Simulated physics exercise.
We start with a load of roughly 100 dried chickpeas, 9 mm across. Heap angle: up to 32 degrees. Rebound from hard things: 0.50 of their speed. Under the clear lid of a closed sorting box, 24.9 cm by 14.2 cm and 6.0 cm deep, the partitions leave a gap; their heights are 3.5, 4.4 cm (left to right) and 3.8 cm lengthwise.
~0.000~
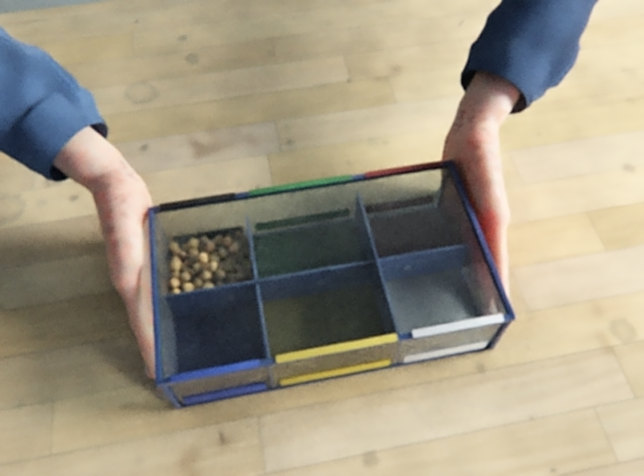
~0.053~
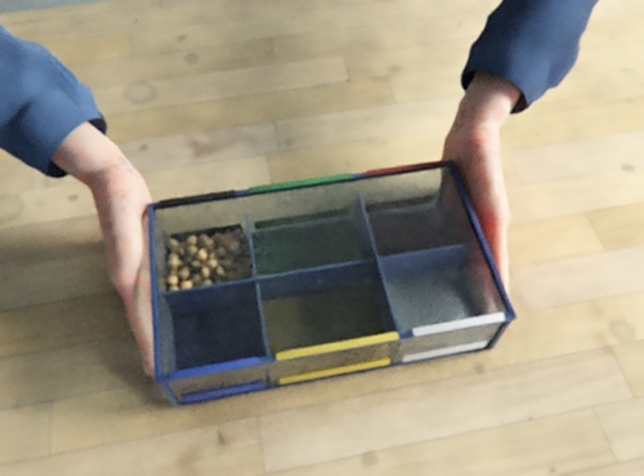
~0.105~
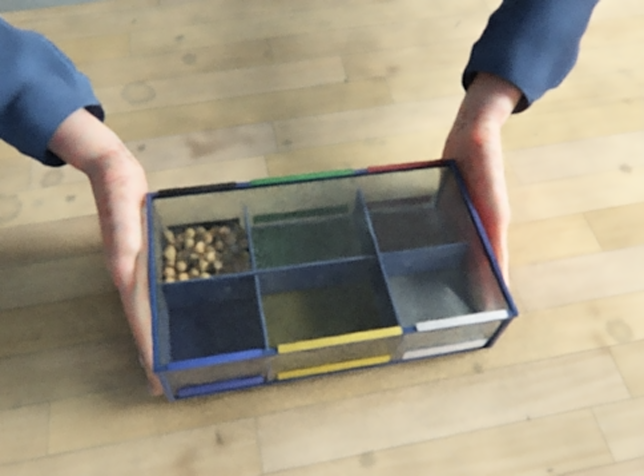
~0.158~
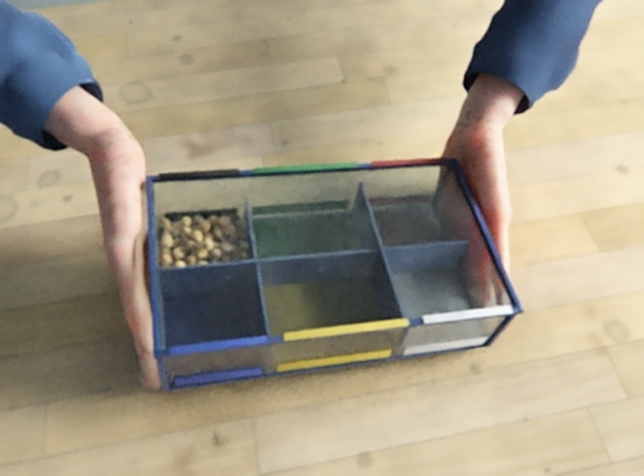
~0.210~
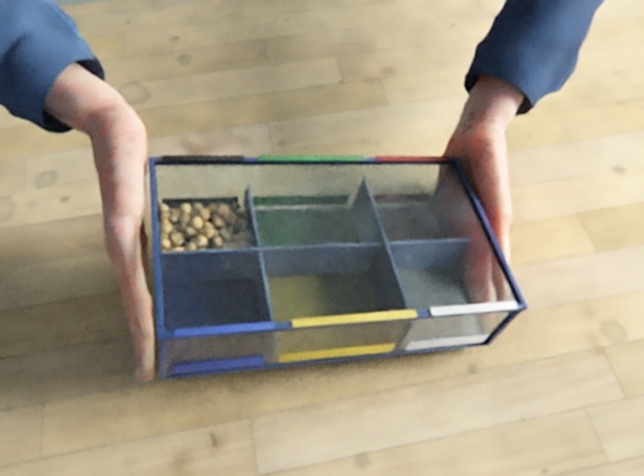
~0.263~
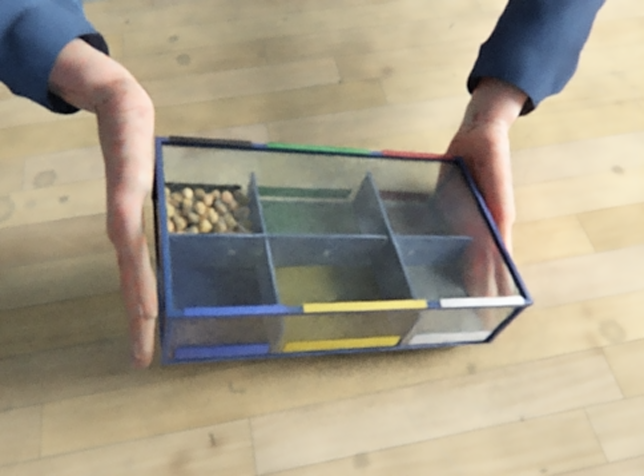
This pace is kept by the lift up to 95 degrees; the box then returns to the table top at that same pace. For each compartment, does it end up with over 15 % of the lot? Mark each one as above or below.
Marked: Red above; blue below; green above; yellow below; white below; black above.
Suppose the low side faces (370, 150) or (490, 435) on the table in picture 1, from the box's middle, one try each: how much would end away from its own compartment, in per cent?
I'd put it at about 25 per cent for the first tilt and about 75 per cent for the second.
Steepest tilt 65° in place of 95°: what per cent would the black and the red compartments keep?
Black 90 %, red 0 %.
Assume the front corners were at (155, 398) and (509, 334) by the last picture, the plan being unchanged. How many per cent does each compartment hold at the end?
Each compartment ends with, in per cent, red 0, blue 25, green 0, yellow 15, white 0 and black 55.
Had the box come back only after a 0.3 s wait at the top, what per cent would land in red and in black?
You'd end up with red at 45 per cent and black at 25 per cent.
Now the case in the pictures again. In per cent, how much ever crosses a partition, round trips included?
75 per cent or so.
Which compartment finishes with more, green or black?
That would be the green compartment.
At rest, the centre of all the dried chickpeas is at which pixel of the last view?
Estimated resting centre: Around (346, 233).
Then, at 1.26 s, tilt 95 degrees; red 5 %, green 25 %, black 70 %.
Then, at 1.92 s, tilt 42 degrees; red 40 %, green 35 %, black 25 %.
After 2.62 s, tilt 0 degrees; red 40 %, green 35 %, black 25 %.
In the end, at 3.0 s, red 40 %, blue 0 %, green 35 %, yellow 0 %, white 0 %, black 25 %.
